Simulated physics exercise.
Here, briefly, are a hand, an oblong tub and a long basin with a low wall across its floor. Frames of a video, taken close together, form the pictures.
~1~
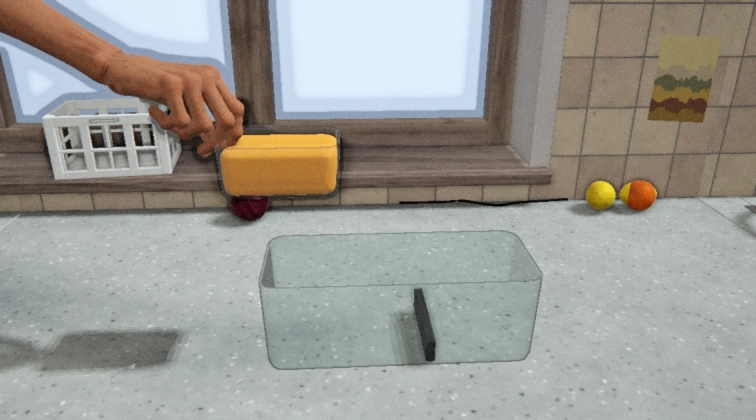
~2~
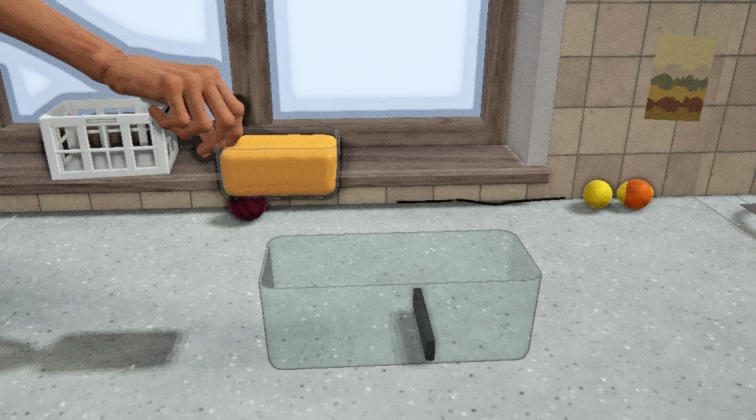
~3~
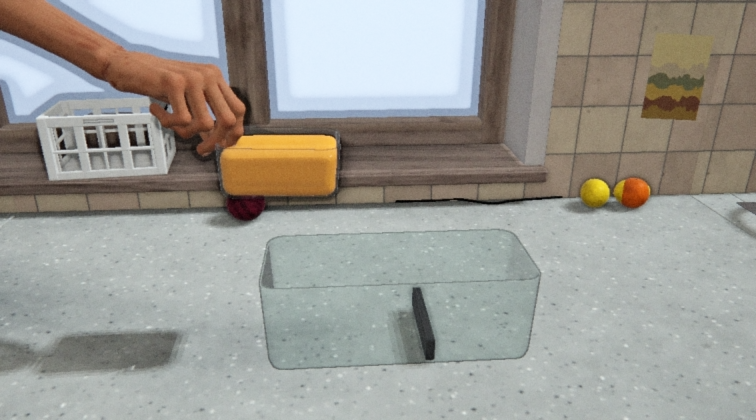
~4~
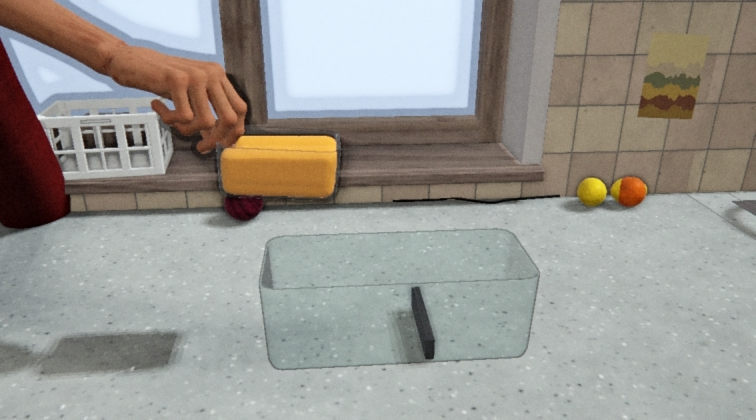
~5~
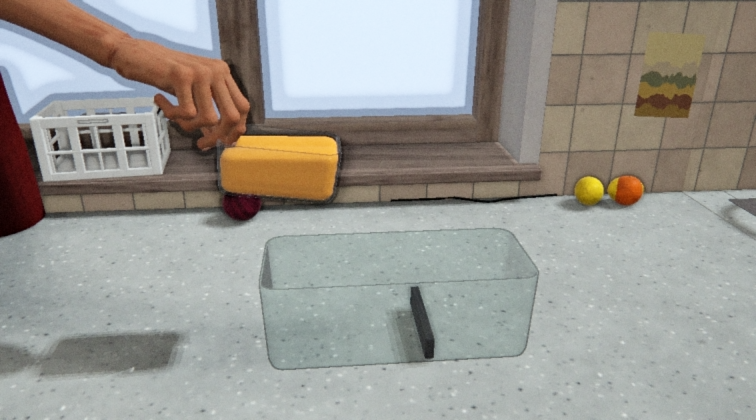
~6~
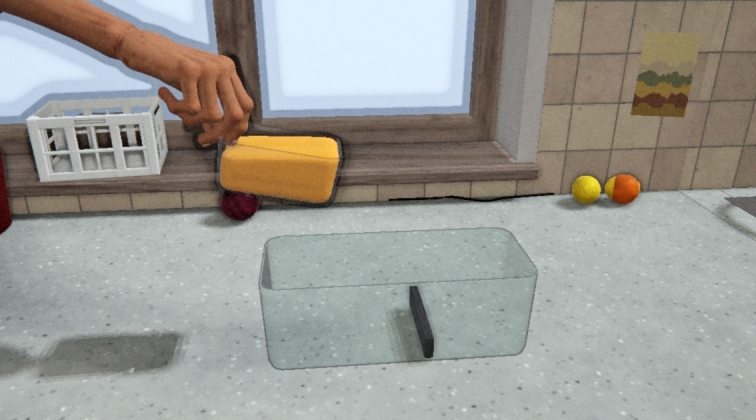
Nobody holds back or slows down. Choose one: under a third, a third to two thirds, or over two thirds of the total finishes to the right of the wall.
Under a third finishes to the right of the wall.
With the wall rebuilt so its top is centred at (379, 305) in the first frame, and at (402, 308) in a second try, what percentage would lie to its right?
The first one comes to 70 percent, while the second comes to 45 percent.
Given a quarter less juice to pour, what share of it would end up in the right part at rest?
10 per cent or so.
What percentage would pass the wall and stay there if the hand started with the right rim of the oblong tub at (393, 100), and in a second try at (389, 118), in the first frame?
70 and 65 in a hundred.
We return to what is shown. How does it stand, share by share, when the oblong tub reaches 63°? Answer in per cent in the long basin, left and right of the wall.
On the left 25 %, on the right 0 %.
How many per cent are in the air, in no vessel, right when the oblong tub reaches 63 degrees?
It works out to about 35 percent.
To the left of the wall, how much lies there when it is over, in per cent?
About 90 per cent.
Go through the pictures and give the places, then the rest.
In the first picture, it leans 0°; its right rim is at (338, 138); the juice meets the walls at (225, 145) and (337, 143); the long basin's rim runs from (265, 262) to (528, 255); the wall's top is at (424, 314).
In the second picture, it leans 0°; its right rim is at (338, 139); the juice meets the walls at (225, 145) and (336, 144).
In the third picture, it leans 2°; its right rim is at (338, 140); the juice meets the walls at (224, 145) and (336, 144).
In the fourth picture, it leans 4°; its right rim is at (339, 143); the juice meets the walls at (224, 146) and (336, 145).
In the fifth picture, it leans 7°; its right rim is at (339, 146); the juice meets the walls at (225, 146) and (337, 145).
In the sixth picture, it leans 11°; its right rim is at (340, 150); the juice meets the walls at (224, 147) and (338, 146).
A moment on, the oblong tub is tipped part way and 37 per cent is still to pour, 27 is left of the wall and 1 right of it.
Next, the oblong tub is tipped on its side and 6 per cent is still to pour, 83 is left of the wall and 5 right of it.
Then the oblong tub is tipped right over and 0 per cent is still to pour, 90 is left of the wall and 9 right of it.
Later the oblong tub is tipped right over and 0 per cent is still to pour, 88 is left of the wall and 12 right of it.
In the end 88 per cent lies left of the wall, 12 right of it and 1 outside.
